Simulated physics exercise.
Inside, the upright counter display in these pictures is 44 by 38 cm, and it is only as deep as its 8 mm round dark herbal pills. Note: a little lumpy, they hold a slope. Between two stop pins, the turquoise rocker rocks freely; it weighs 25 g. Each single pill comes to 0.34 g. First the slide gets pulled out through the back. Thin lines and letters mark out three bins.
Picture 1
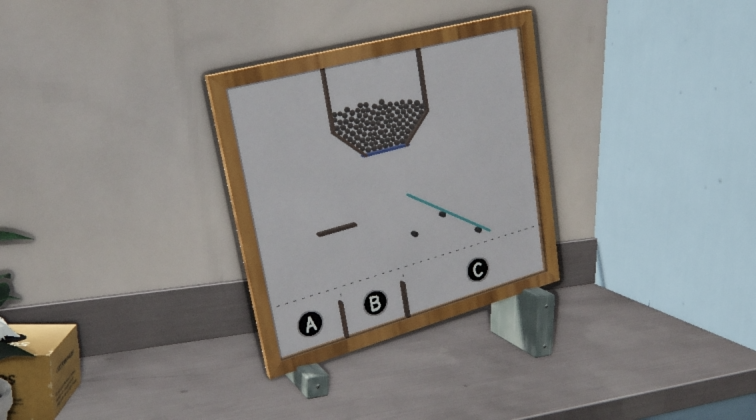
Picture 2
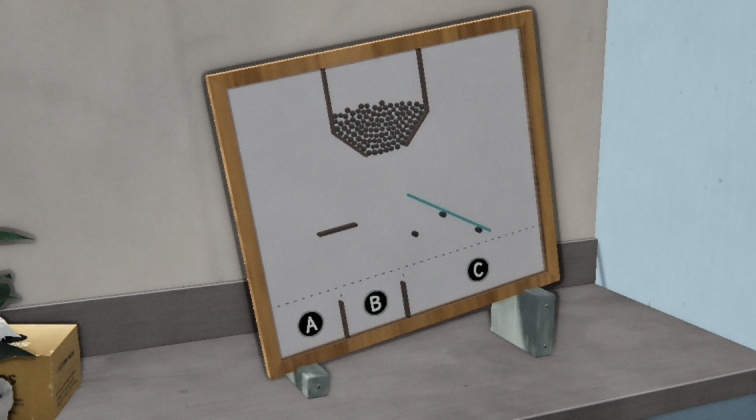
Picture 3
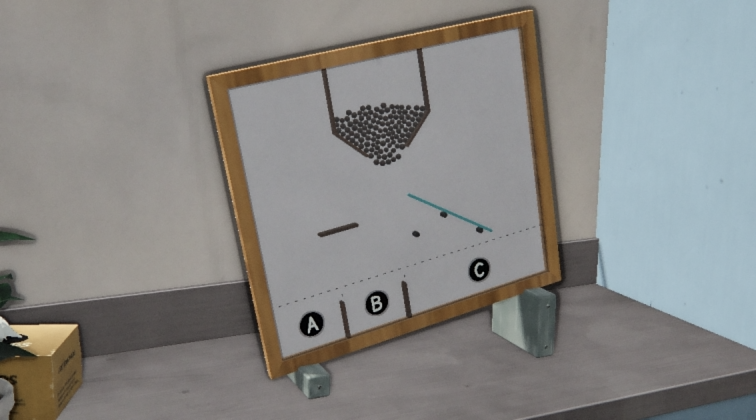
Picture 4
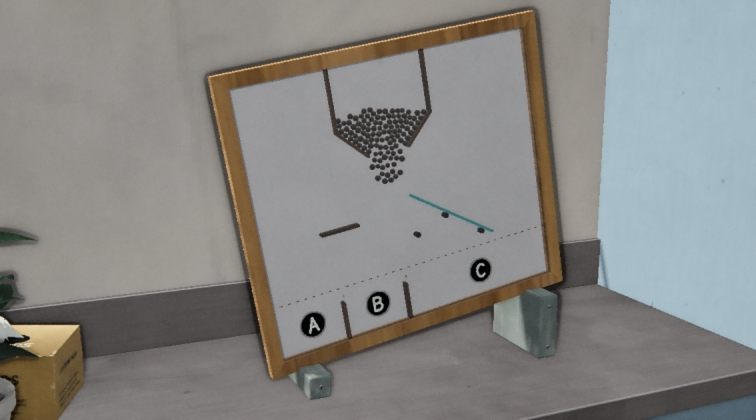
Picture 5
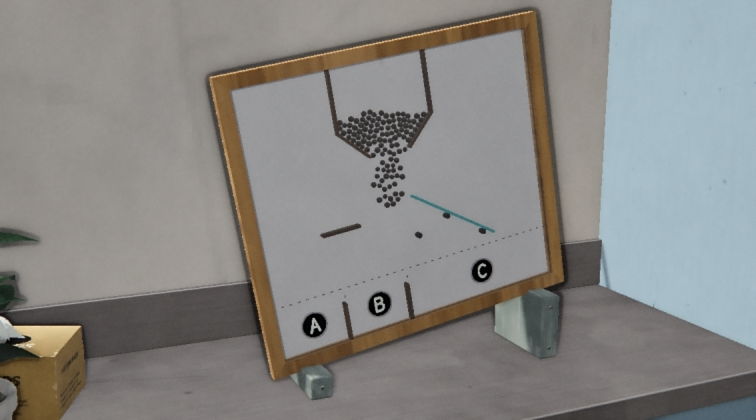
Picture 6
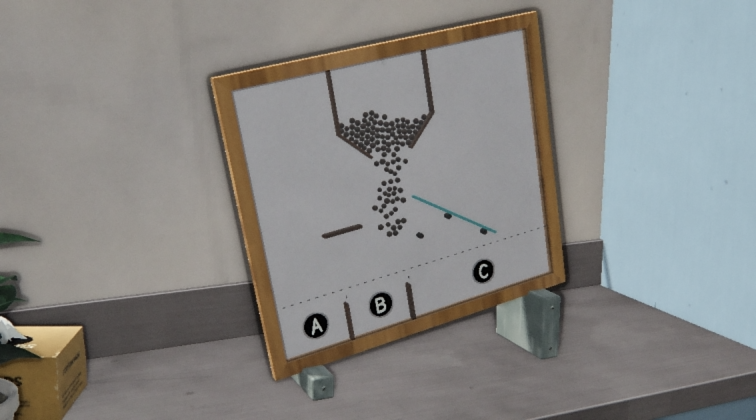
Small dark pills pouring from a funnel in a tilted wood-framed panel, streaming down between a brown ledge and a turquoise bar.
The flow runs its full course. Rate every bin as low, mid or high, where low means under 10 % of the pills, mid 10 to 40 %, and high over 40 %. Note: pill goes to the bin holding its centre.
A: Low, B: High, C: Mid.
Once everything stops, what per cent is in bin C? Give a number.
Roughly 20 percent of the load.
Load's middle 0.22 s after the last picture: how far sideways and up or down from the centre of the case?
I'd put it near 3 centimetres to the left and 11 centimetres below.
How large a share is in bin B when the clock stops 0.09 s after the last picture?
About 25 %.
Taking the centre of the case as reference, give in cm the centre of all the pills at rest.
Offset approx. 2 cm left, 17 cm below.
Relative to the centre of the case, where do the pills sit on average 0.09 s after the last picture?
Position estimate: Left 3 cm, below 2 cm.
Then, 0.09 s after the last picture, the pills' middle is 3 cm left of and 2 cm below the centre; B 25 %; turquoise rocker right end down 25°.
Then, 0.22 s after the last picture, the pills' middle is 3 cm left of and 11 cm below the centre; B 55 %; turquoise rocker right end down 25°.
Then, 0.46 s after the last picture, the pills' middle is 3 cm left of and 16 cm below the centre; B 80 %, C 15 %; turquoise rocker right end down 25°.
At rest 1.5 s after the last picture, A 0 %, B 80 %, C 20 %; turquoise rocker right end down 25°.
